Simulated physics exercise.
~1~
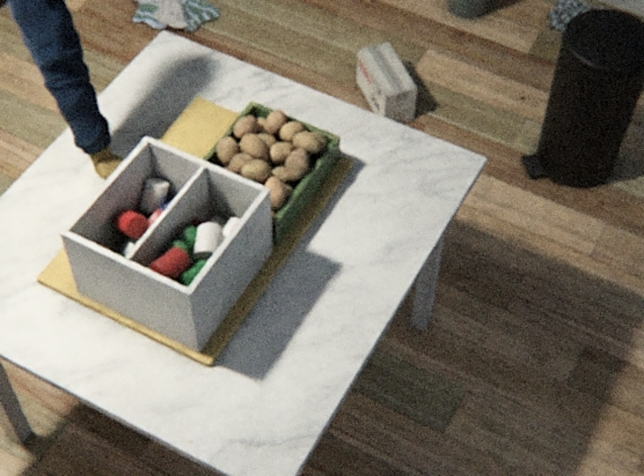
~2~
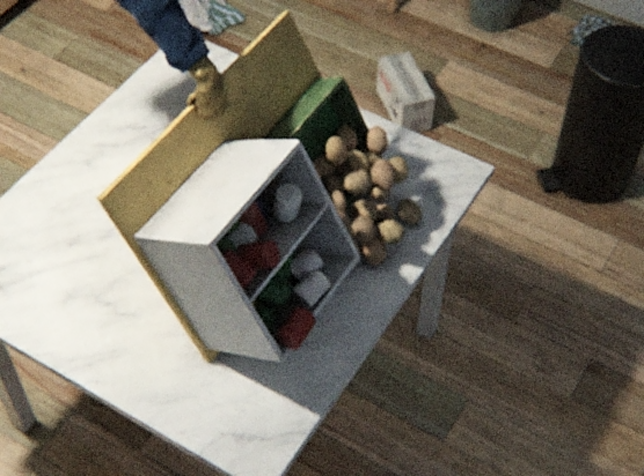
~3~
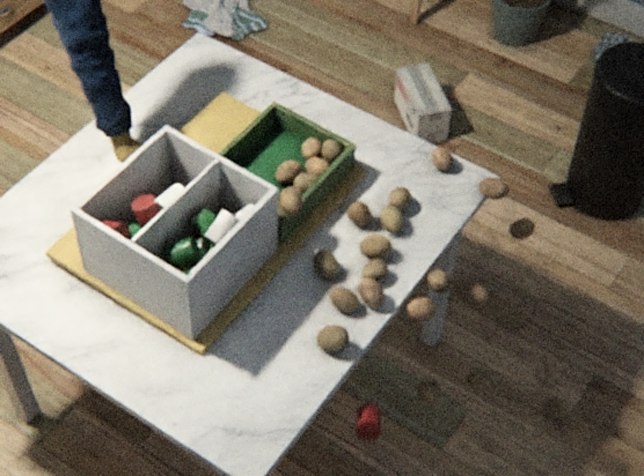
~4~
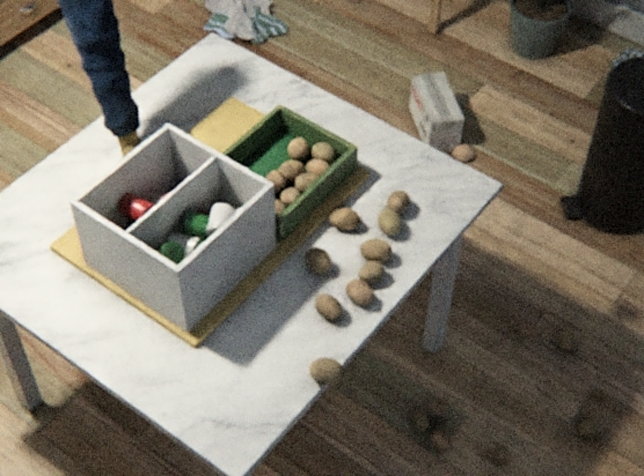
At the start, a white divided container holding red, green and white jars and a green container full of potatoes sit on a yellow board on a marble-patterned table. A gloved hand lifts the board's left side, tilting it steeply to the right, and potatoes tumble out of the green container onto the table. The hand lowers the board flat again while potatoes roll across the tabletop, some dropping off the edge, and a red jar falls towards the floor. At the end, several potatoes remain in the green container, others lie scattered on the table, and nearly all the jars are still inside.
